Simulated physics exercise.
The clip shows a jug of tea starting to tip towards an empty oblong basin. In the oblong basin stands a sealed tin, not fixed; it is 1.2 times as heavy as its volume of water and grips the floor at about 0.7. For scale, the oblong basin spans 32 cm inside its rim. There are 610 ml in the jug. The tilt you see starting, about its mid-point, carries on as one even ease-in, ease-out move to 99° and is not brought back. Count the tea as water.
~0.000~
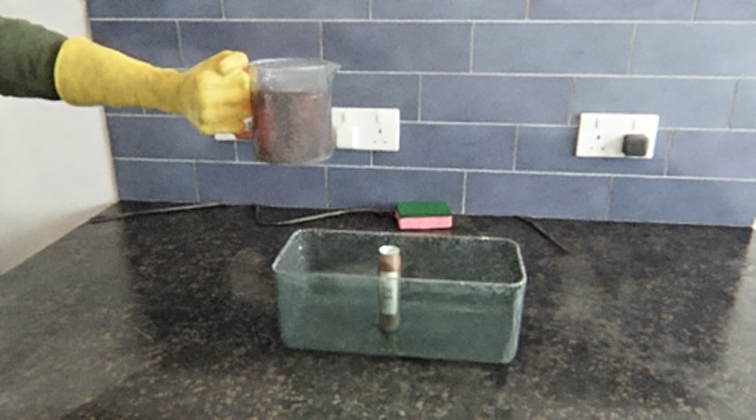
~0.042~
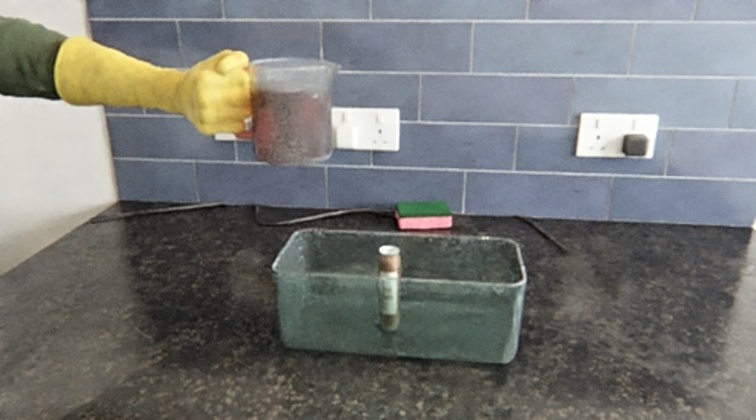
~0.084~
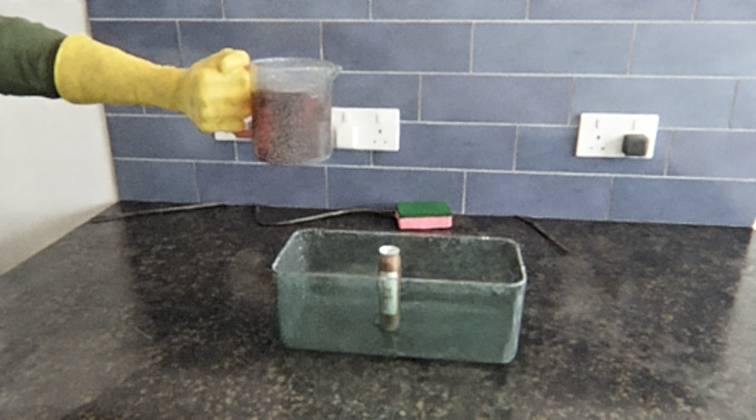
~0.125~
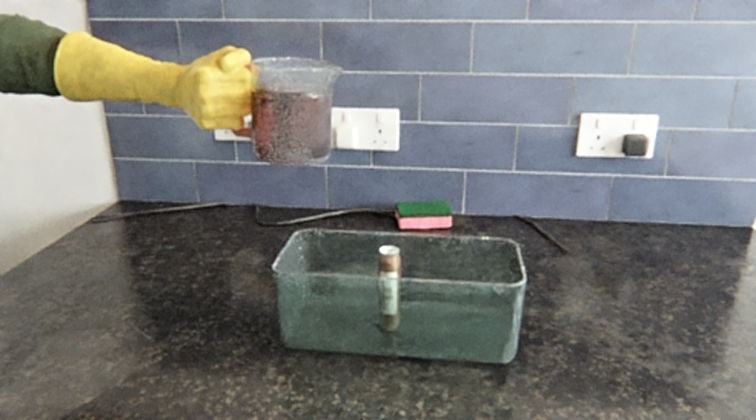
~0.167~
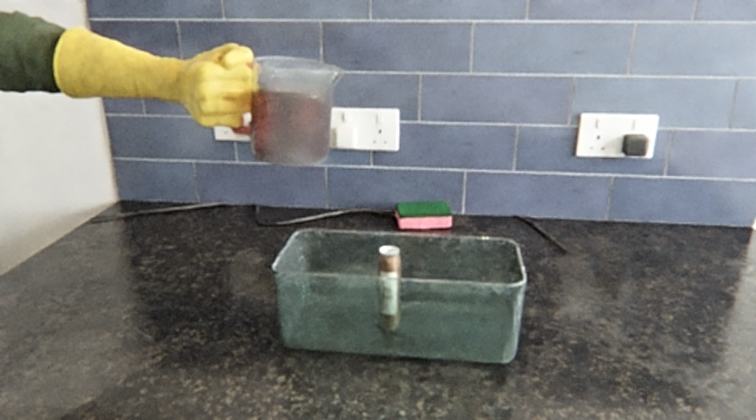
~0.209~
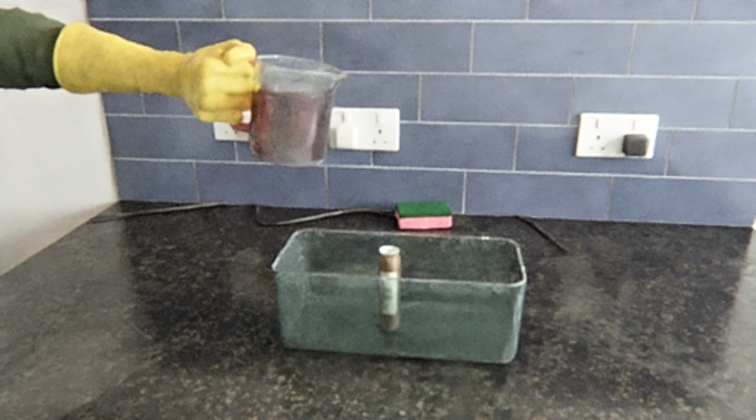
The clip shows a yellow-gloved hand holding a clear jug of reddish-brown liquid above and to the left of an oblong glass basin with an upright tin; the jug stays nearly still, then tilts slightly to the right.
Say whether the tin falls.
It remains upright.
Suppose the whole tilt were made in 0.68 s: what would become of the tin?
Then it keeps standing.
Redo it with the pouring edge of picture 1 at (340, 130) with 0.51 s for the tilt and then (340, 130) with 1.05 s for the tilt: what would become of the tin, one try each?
First it falls; then it goes over.
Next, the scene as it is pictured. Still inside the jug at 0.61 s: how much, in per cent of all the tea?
Some 90 per cent.
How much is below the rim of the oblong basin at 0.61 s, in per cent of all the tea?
Near 0 in a hundred.
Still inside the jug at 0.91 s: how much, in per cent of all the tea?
About 40 per cent.
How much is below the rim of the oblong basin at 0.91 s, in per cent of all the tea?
Some 28 per cent.
By 0.61 s the tilt is 62° and 91 per cent is still to pour; the tin stands where it began.
By 0.91 s the tilt is 94° and 41 per cent is still to pour; the tin stands where it began.
By 1.22 s the tilt is 99° and 8 per cent is still to pour; the tin stands where it began.
By 1.55 s the tilt is 99° and 1 per cent is still to pour; the tin stands where it began.
At rest the tin stands where it began.
